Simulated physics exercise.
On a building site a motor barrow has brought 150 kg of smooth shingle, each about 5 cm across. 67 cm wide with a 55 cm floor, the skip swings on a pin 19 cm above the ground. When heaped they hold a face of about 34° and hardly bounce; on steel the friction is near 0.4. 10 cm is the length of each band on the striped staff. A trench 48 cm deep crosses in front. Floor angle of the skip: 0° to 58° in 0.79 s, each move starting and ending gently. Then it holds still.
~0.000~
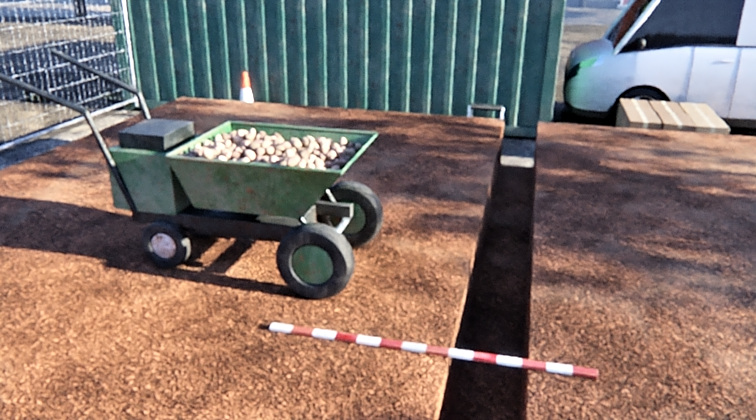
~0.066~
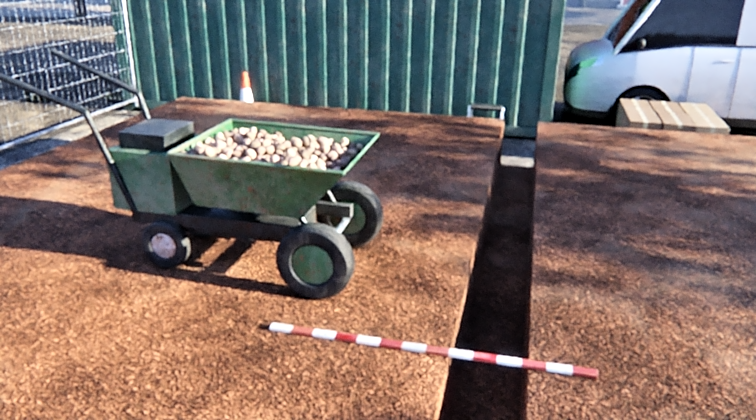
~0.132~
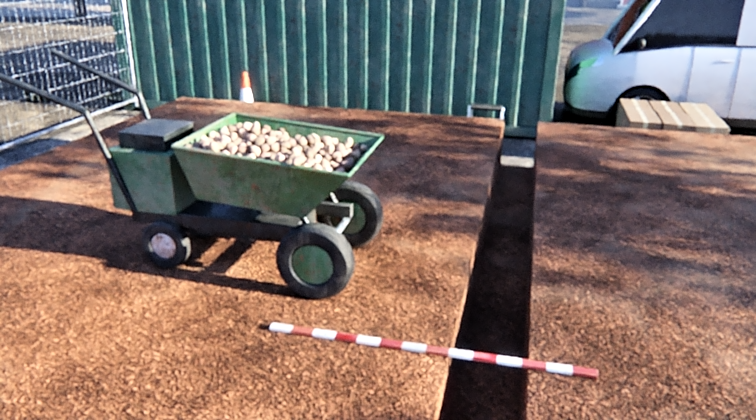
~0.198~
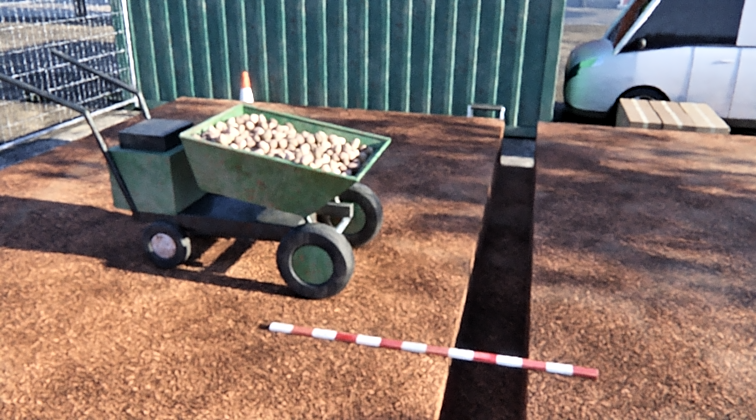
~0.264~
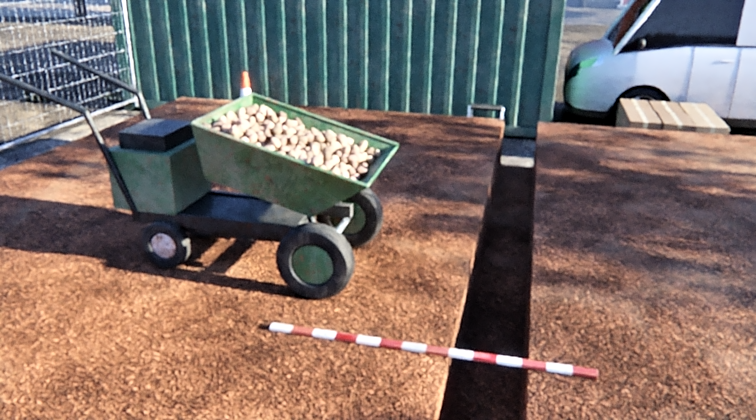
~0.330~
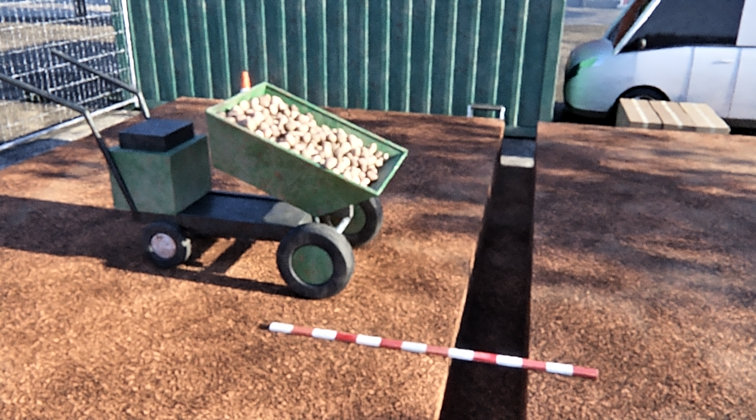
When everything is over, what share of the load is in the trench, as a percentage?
Close to 67 in a hundred.
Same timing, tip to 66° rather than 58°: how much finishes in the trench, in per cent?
Roughly 85%.
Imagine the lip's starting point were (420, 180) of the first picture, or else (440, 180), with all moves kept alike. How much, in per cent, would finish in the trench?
About 45 per cent from the first spot, about 30 from the second.
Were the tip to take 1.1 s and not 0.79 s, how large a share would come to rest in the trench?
65 per cent.
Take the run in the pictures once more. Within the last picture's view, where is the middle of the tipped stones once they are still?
Centre estimate: Around (484, 350).
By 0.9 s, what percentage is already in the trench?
Something like 0 in a hundred.
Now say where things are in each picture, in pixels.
In the first frame, the skip is at 0°, its lip at (341, 173); the top of the load is at (267, 142).
The second frame shows lip at (344, 174), floor tilted 1°, highest stones at (262, 140); the stones move at 0.3 m/s on average.
The third frame shows lip at (349, 176), floor tilted 4°, highest stones at (243, 132); the stones move at 0.5 m/s on average.
In the fourth frame, the skip is at 9°, its lip at (357, 180); the top of the load is at (240, 124); the stones move at 0.7 m/s on average.
The fifth frame shows lip at (367, 187), floor tilted 15°, highest stones at (246, 113); the stones move at 0.9 m/s on average.
The sixth frame shows lip at (378, 195), floor tilted 22°, highest stones at (256, 103); the stones move at 1.0 m/s on average.
After 0.6 s the floor is at 49°; 100 % in the skip; the foremost stones are at (401, 207).
After 0.9 s the floor is at 58°; 85 % in the skip, 13 % short of the trench, 2 % in the trench; the foremost stones are at (476, 265).
After 1.2 s the floor is at 58°; 43 % in the skip, 14 % short of the trench, 42 % in the trench, 1 % past the trench; the foremost stones are at (568, 296).
After 3.2 s the floor is at 58°; 7 % in the skip, 25 % short of the trench, 67 % in the trench, 1 % past the trench; the foremost stones are at (667, 308).
